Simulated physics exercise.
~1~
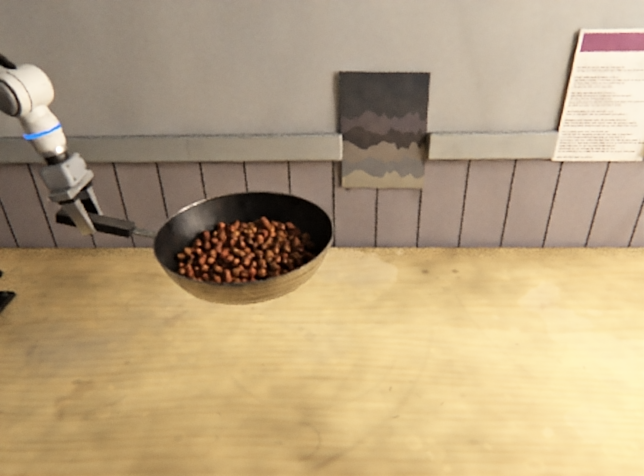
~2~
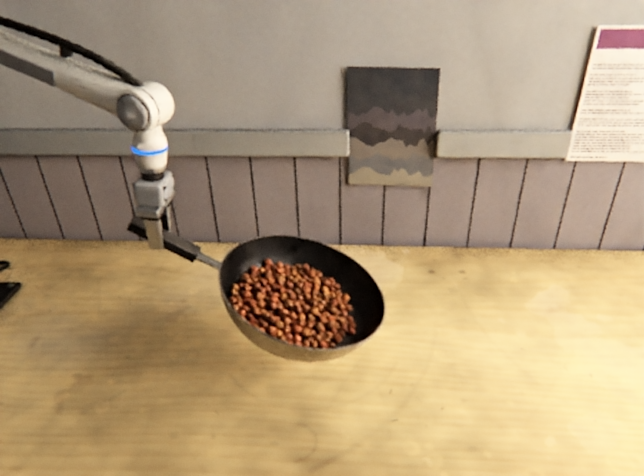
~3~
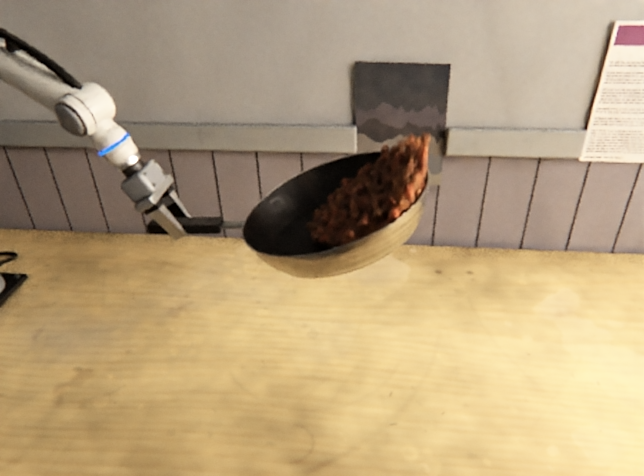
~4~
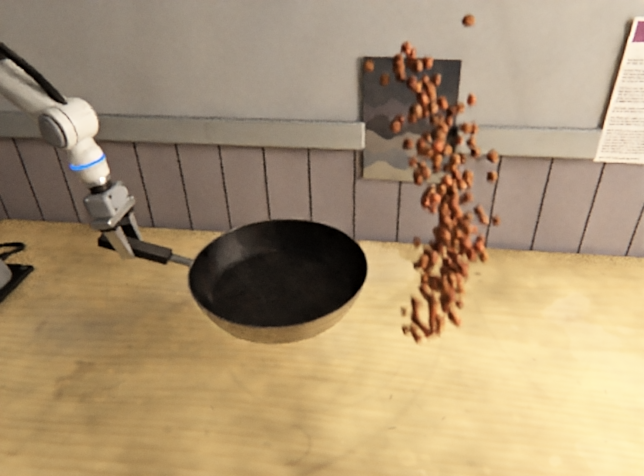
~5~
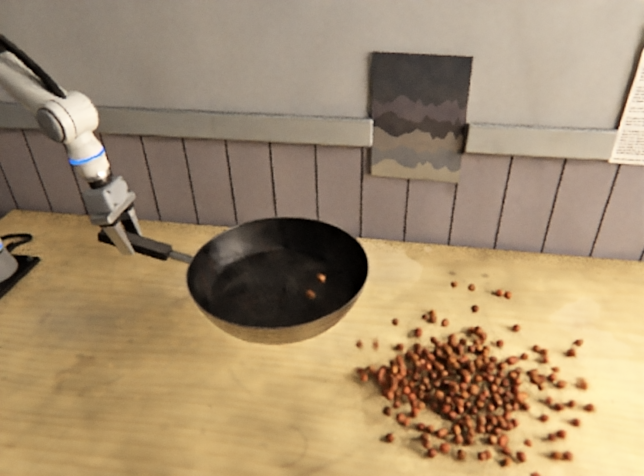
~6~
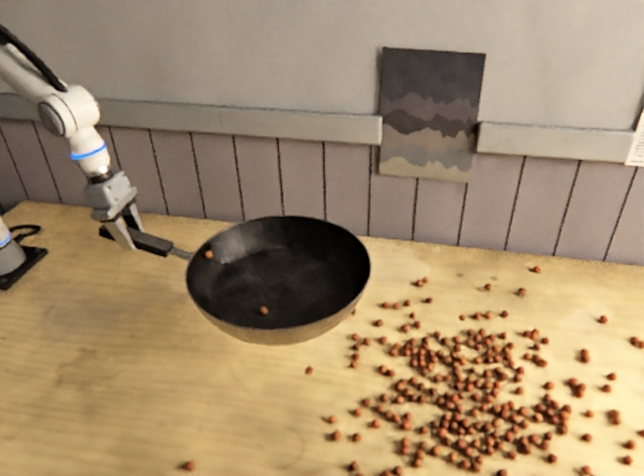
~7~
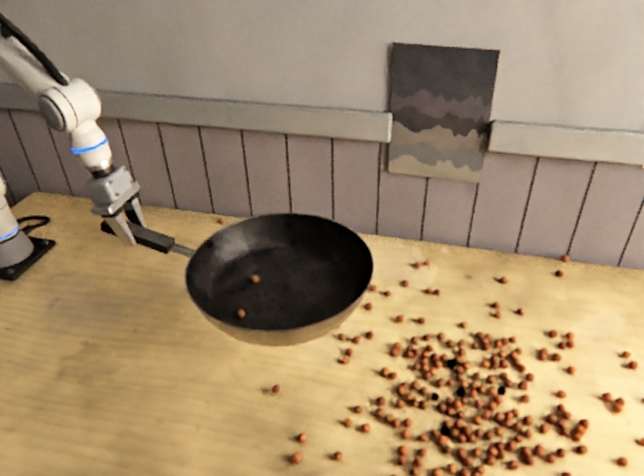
A robot arm holds a dark frying pan heaped with hazelnuts above a pale wooden table, in front of a panelled wall. The arm carries the pan to the right and lowers it, then swings it up with a tilt, and the nuts surge toward the far rim. As the pan draws back to the left and levels out, nearly the whole load flies off to the right in a tall, loose column. The nuts drop onto the table and scatter into a wide pile. The pan stays still and upright, with just two nuts left inside.
